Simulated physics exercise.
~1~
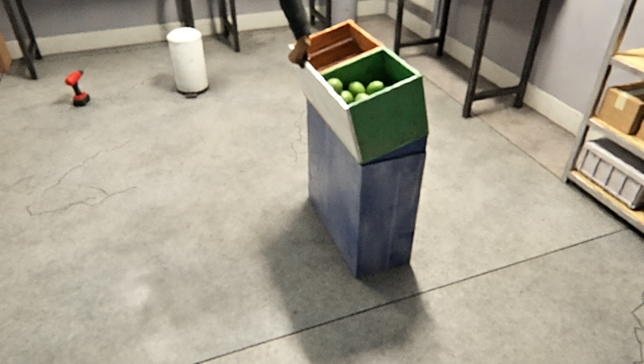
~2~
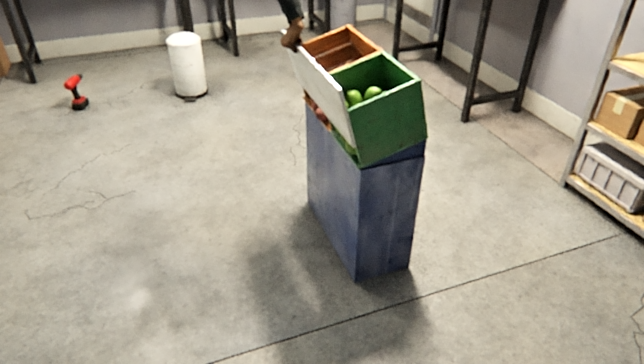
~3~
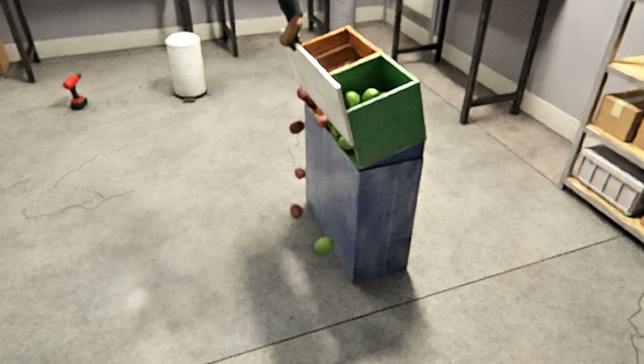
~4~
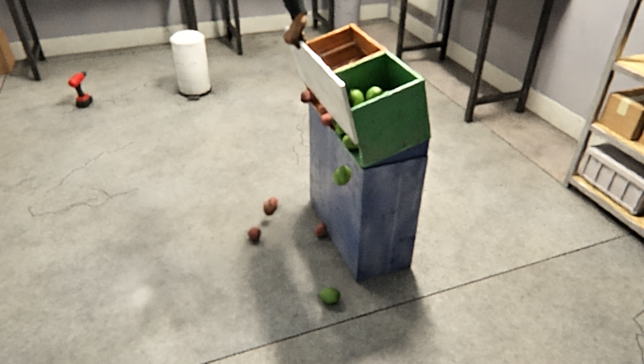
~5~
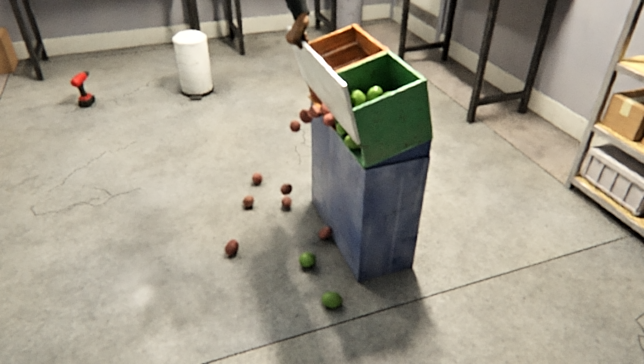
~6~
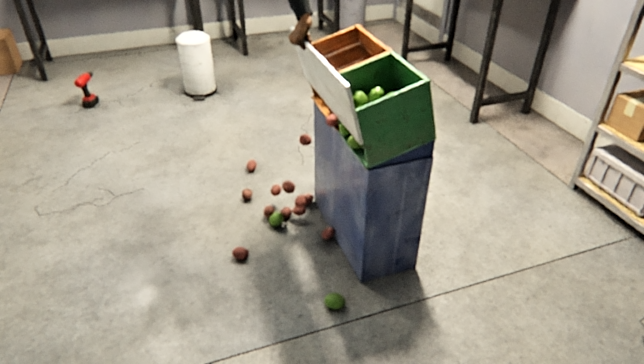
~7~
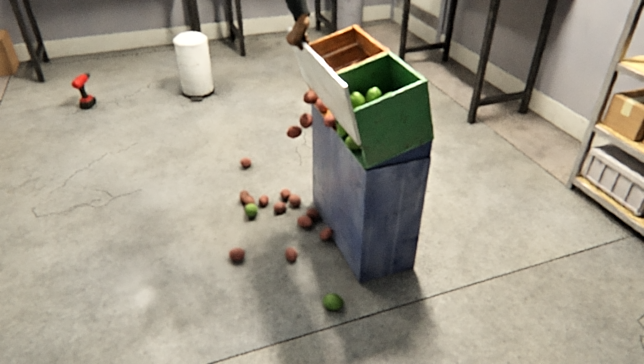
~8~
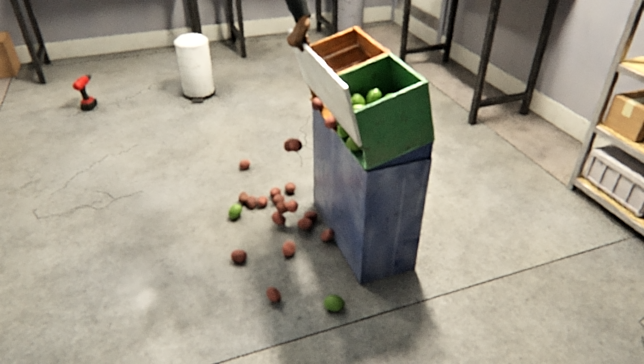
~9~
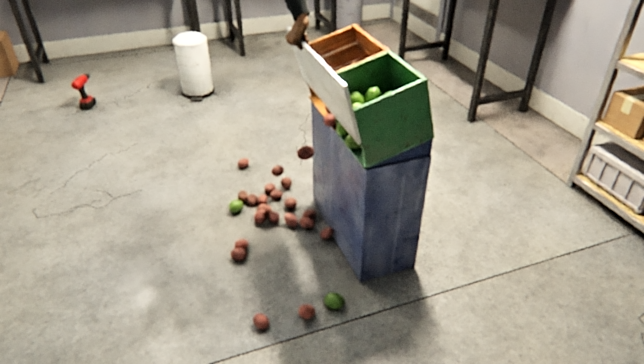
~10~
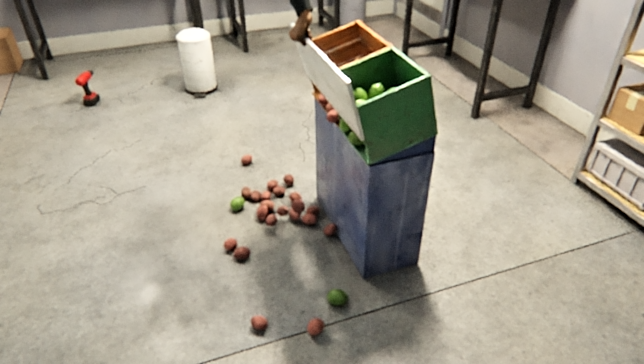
A hand lifts the white gate, and many red potatoes and two green pieces spill out.
